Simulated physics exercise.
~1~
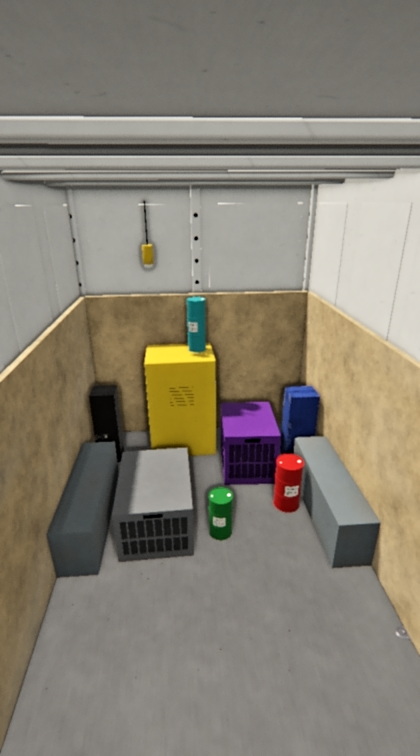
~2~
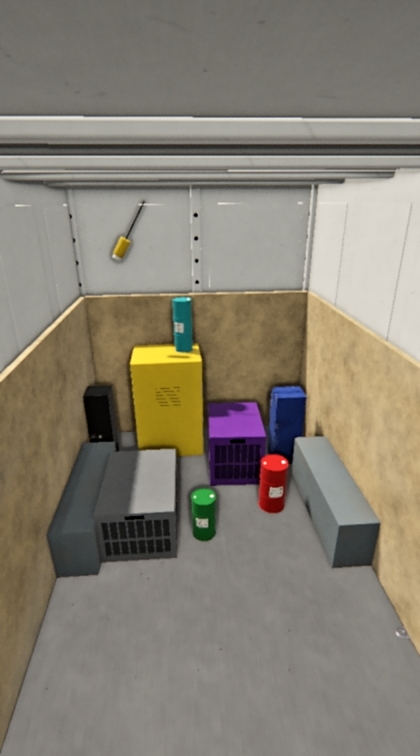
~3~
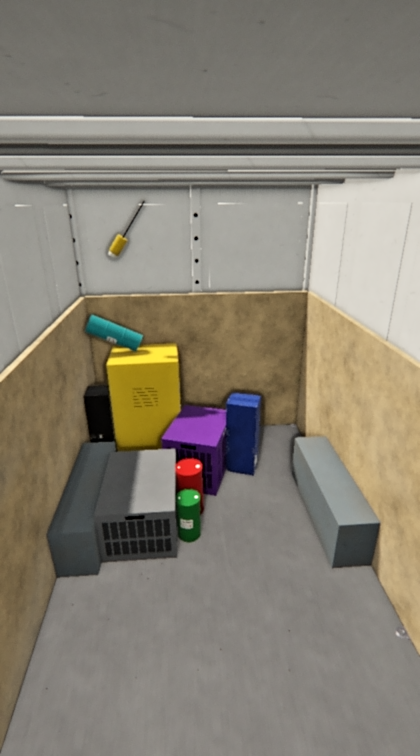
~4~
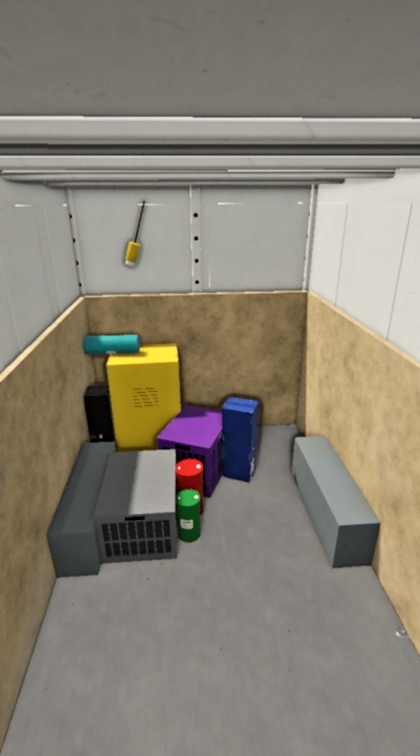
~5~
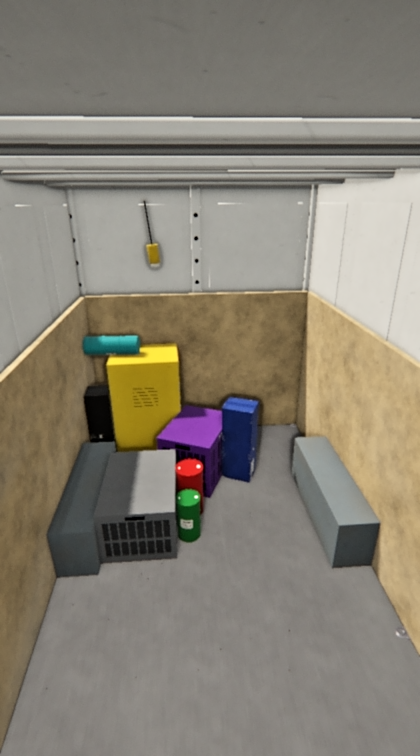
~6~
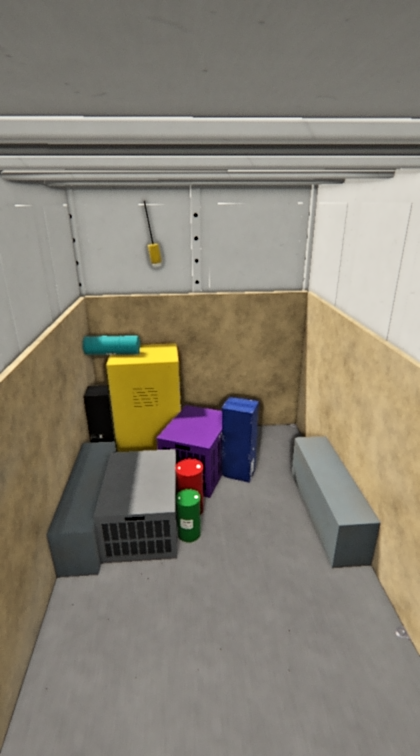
Loose cargo in the bay of a delivery van begins sliding left, with a turquoise canister riding upright on top of a tall yellow appliance. The grey chest closes up against the left wheel box as a yellow object hanging on the back wall swings left. The yellow appliance, purple chest, blue box and red canister slide farther left, and the turquoise canister tips over. The red canister stops behind the green one, beside the grey chest. The turquoise canister ends on its side between the appliance and the left wall, while the rest stand still.
